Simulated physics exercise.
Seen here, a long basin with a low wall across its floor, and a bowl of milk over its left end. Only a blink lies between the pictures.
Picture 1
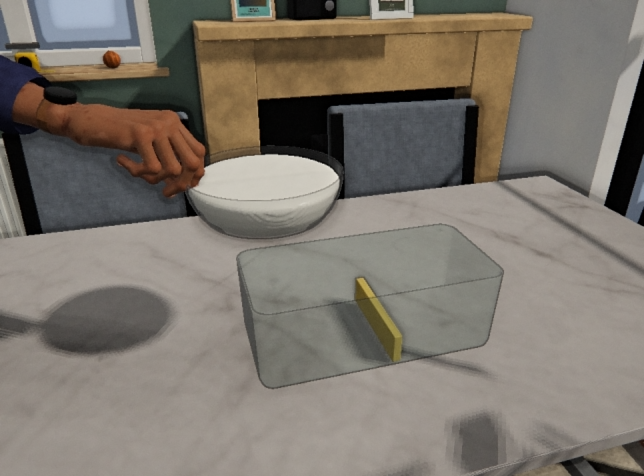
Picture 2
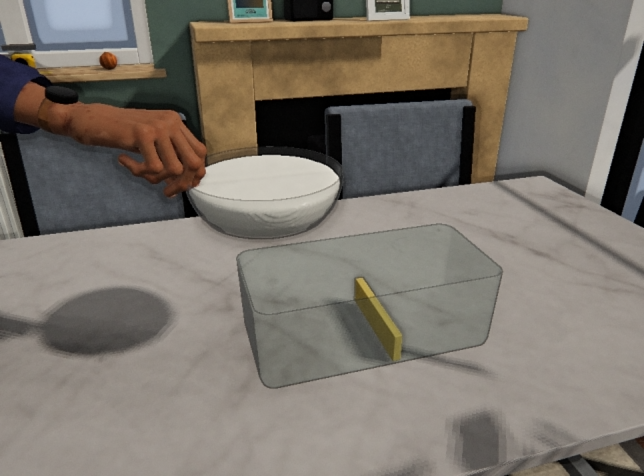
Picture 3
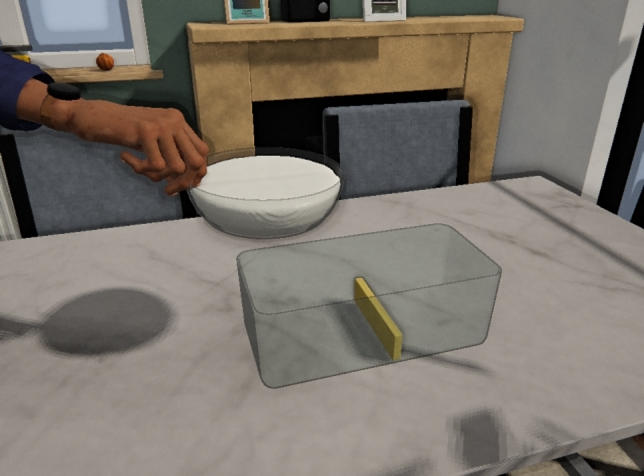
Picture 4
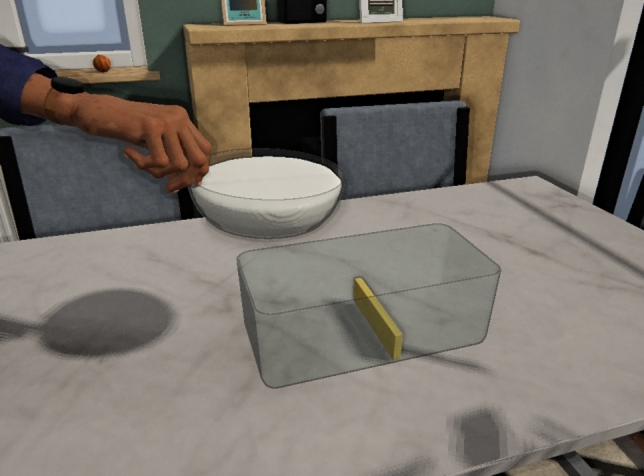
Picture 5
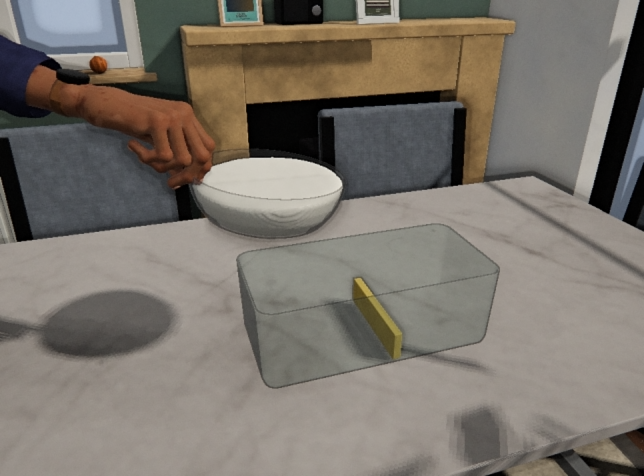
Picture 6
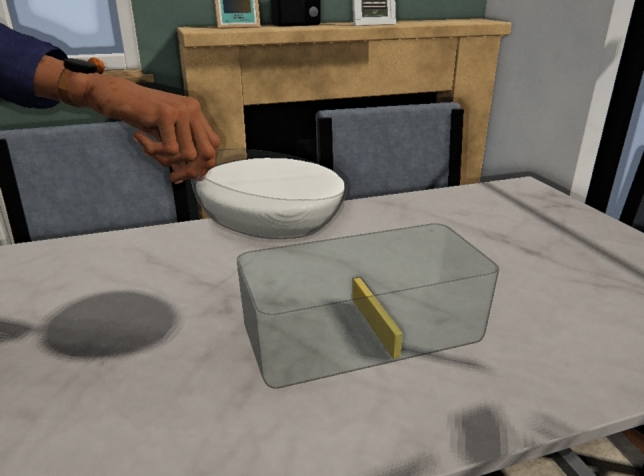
A hand held a bowl of milk above the left end of a long, clear basin with a low yellow wall across its floor, keeping it level at first, then slowly tilting it rightward.
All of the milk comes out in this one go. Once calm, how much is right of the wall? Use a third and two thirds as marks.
It comes to from a third to two thirds.
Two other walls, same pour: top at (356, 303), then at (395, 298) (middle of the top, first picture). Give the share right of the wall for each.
About 75 and 20 per cent.
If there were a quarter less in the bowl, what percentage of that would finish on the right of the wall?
Some 40 per cent.
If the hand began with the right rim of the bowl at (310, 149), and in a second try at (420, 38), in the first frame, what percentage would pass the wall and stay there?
About 25 and 55 per cent.
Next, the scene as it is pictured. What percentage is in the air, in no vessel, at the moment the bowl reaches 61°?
About 30 per cent.
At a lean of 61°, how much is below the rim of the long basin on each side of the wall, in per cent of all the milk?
Some 10 per cent left and 30 right.
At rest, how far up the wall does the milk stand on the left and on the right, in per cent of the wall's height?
Left about 40, right about 60.
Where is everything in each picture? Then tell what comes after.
The first frame shows tilt 0°; pouring edge (339, 164); surface from (187, 185) to (335, 170); the long basin's rim runs from (244, 283) to (476, 248); the wall's top is at (377, 306).
The second frame shows tilt 0°; pouring edge (339, 165); surface from (187, 185) to (335, 170).
The third frame shows tilt 2°; pouring edge (339, 167); surface from (189, 185) to (335, 171).
The fourth frame shows tilt 4°; pouring edge (340, 170); surface from (191, 185) to (336, 172).
The fifth frame shows tilt 7°; pouring edge (340, 174); surface from (192, 185) to (337, 173).
The sixth frame shows tilt 11°; pouring edge (341, 179); surface from (195, 186) to (339, 174).
A moment on, the bowl is tipped part way and 31 per cent is still to pour, 10 is left of the wall and 30 right of it.
Next, the bowl is tipped on its side and 1 per cent is still to pour, 43 is left of the wall and 54 right of it.
Then the bowl is tipped right over and 0 per cent is still to pour, 45 is left of the wall and 54 right of it.
Later the bowl is tipped right over and 0 per cent is still to pour, 45 is left of the wall and 54 right of it.
Finally, 45 per cent lies left of the wall, 54 right of it and 0 outside.
